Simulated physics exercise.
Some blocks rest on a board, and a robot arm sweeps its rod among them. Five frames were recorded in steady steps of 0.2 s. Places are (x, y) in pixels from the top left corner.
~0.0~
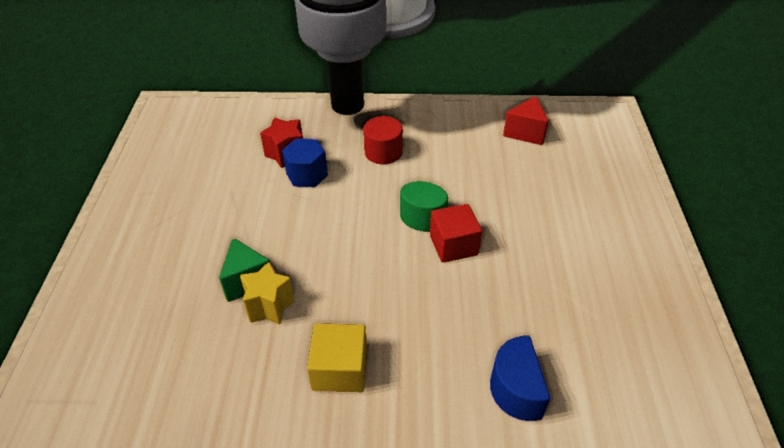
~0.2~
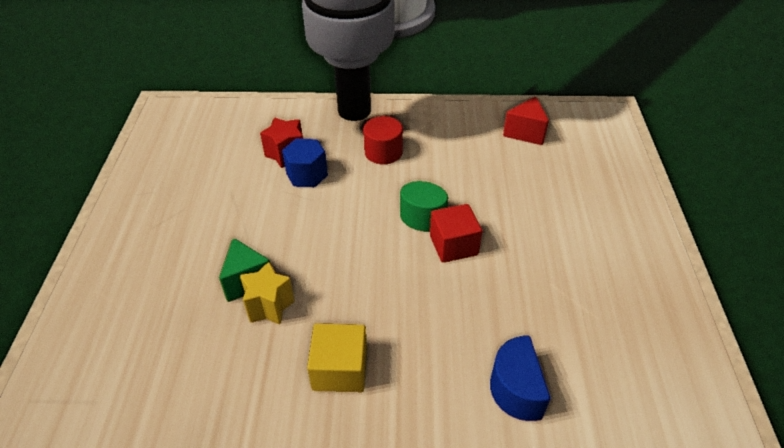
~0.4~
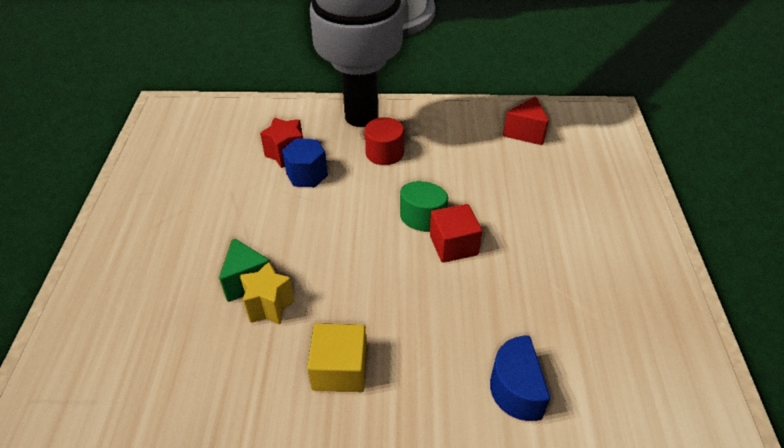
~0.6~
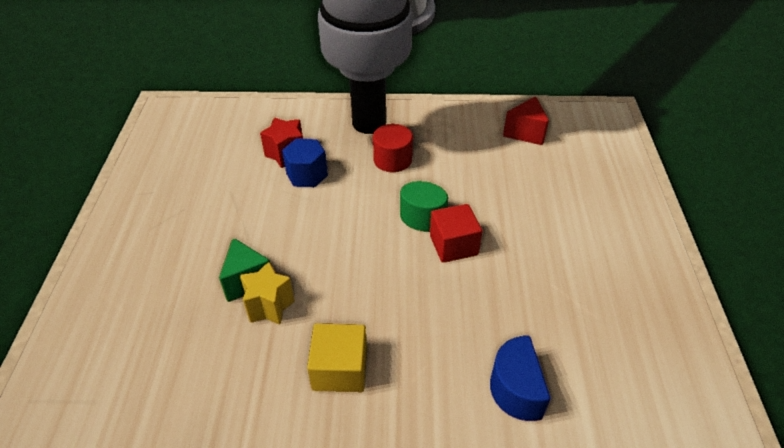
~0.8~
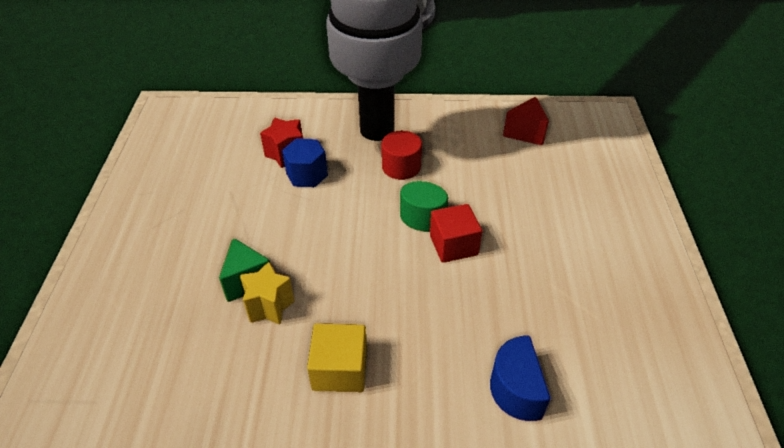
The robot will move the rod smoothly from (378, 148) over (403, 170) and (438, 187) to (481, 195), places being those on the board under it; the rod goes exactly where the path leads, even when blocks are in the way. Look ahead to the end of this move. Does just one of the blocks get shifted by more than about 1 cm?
Yes
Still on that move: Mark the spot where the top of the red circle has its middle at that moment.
In the picture, it is at (496, 198).
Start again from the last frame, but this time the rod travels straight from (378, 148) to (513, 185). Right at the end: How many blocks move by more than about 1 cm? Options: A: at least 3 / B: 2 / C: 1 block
My pick is C.
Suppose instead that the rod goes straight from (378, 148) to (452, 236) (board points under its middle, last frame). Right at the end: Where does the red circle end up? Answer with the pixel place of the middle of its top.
About (489, 196).
What follows on the original path. One third of the way, rod (404, 152); red circle (432, 164).
Two thirds of the way, rod (441, 170); red circle (468, 185); green oval block (426, 197), turned 15° clockwise; red four-sided block (457, 223).
At the end, rod (483, 177); blue six-sided block in place; red circle (496, 198); green oval block (426, 197), turned 15° clockwise; red four-sided block (457, 223).
